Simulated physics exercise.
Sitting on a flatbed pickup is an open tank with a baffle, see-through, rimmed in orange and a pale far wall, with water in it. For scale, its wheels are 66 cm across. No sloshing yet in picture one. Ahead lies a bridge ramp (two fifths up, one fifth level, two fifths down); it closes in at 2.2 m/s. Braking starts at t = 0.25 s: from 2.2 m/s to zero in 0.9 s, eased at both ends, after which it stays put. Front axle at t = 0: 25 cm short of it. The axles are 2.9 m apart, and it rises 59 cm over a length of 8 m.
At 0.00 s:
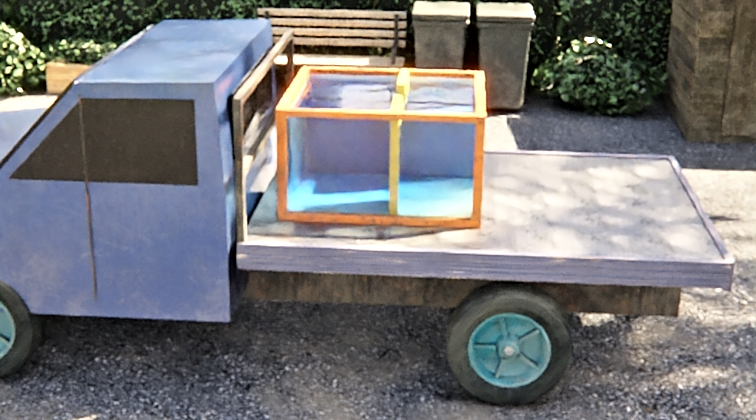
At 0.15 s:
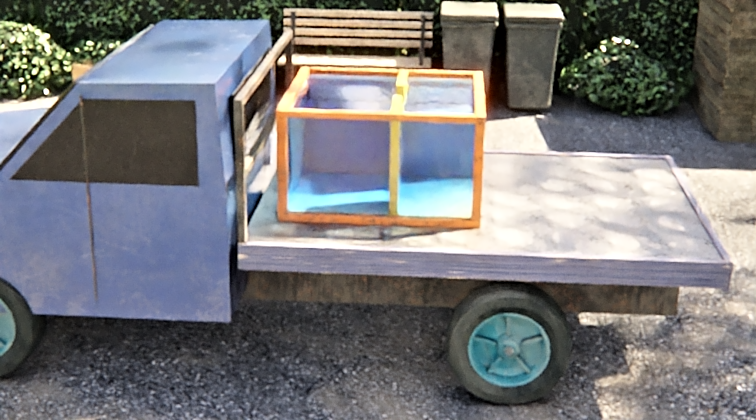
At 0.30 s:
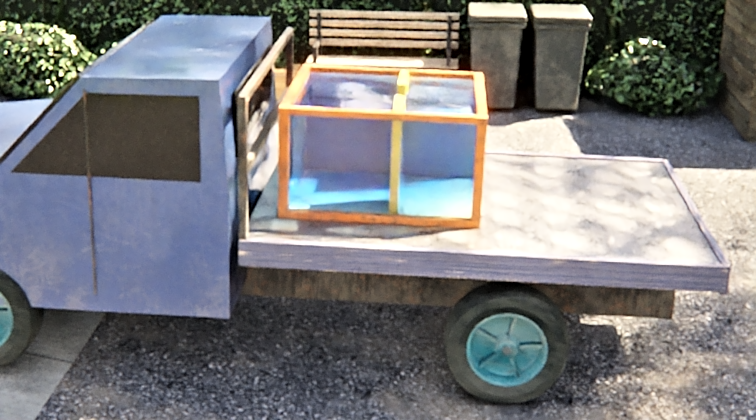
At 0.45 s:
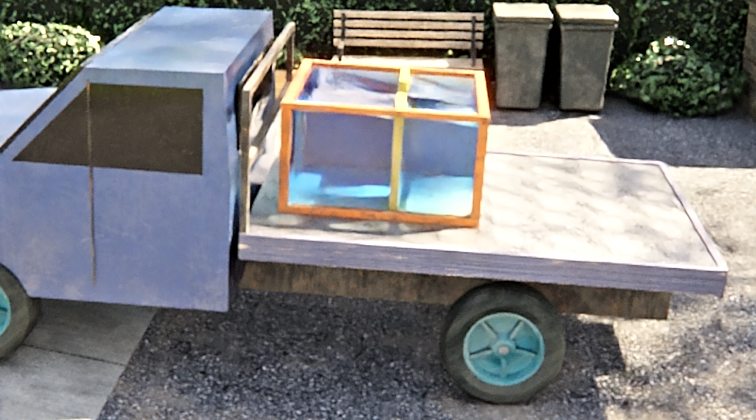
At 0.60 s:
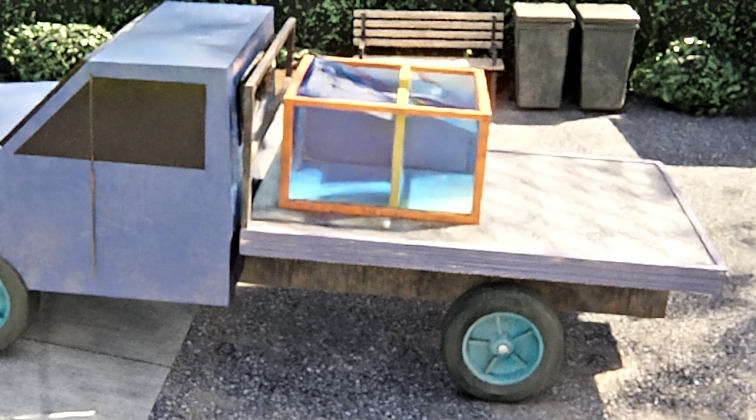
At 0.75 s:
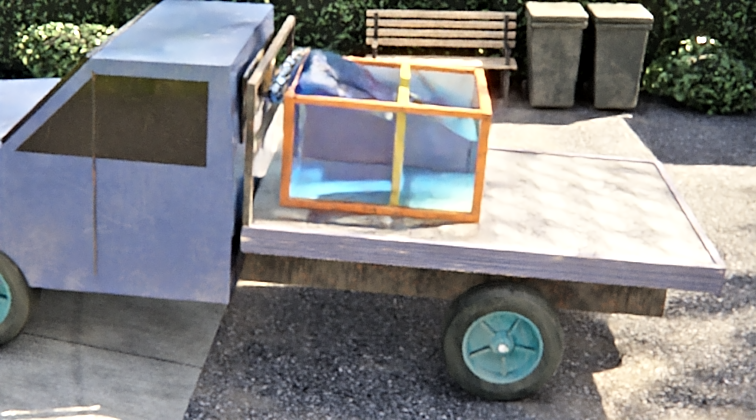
A blue flatbed truck fills the view from the side and slightly above, on a gravel yard with a wooden bench, two dark bins and leafy bushes behind. On its pale bed, behind the cab at left, sits a clear orange-rimmed tank with a yellow divider and bluish water. The truck rolls left, its nose lifting slightly, as the camera keeps pace, the background slides right, and the water climbs toward the tank's left end.
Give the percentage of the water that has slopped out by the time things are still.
Roughly 6 percent.
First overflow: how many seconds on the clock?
At roughly 0.9 s.
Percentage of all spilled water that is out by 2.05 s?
I'd say some 90 percent by then.
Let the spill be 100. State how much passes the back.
Fraction of spill: Roughly 10%.
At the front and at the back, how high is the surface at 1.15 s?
Front: 60 cm; back: 42 cm.
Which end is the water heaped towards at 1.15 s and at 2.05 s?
Tilt: Towards the fore end, then towards the aft end.
By 1.15 s front 60 cm, middle 57 cm, back 43 cm above the floor; the loss stands at 4 per cent, over the front.
By 1.55 s front 44 cm, middle 55 cm, back 50 cm above the floor; the loss stands at 5 per cent, over the front.
By 2.05 s front 44 cm, middle 42 cm, back 55 cm above the floor; the loss stands at 5 per cent, over the front.
By 4.14 s the loss stands at 6 per cent, over the front, 30 of 485 litres.
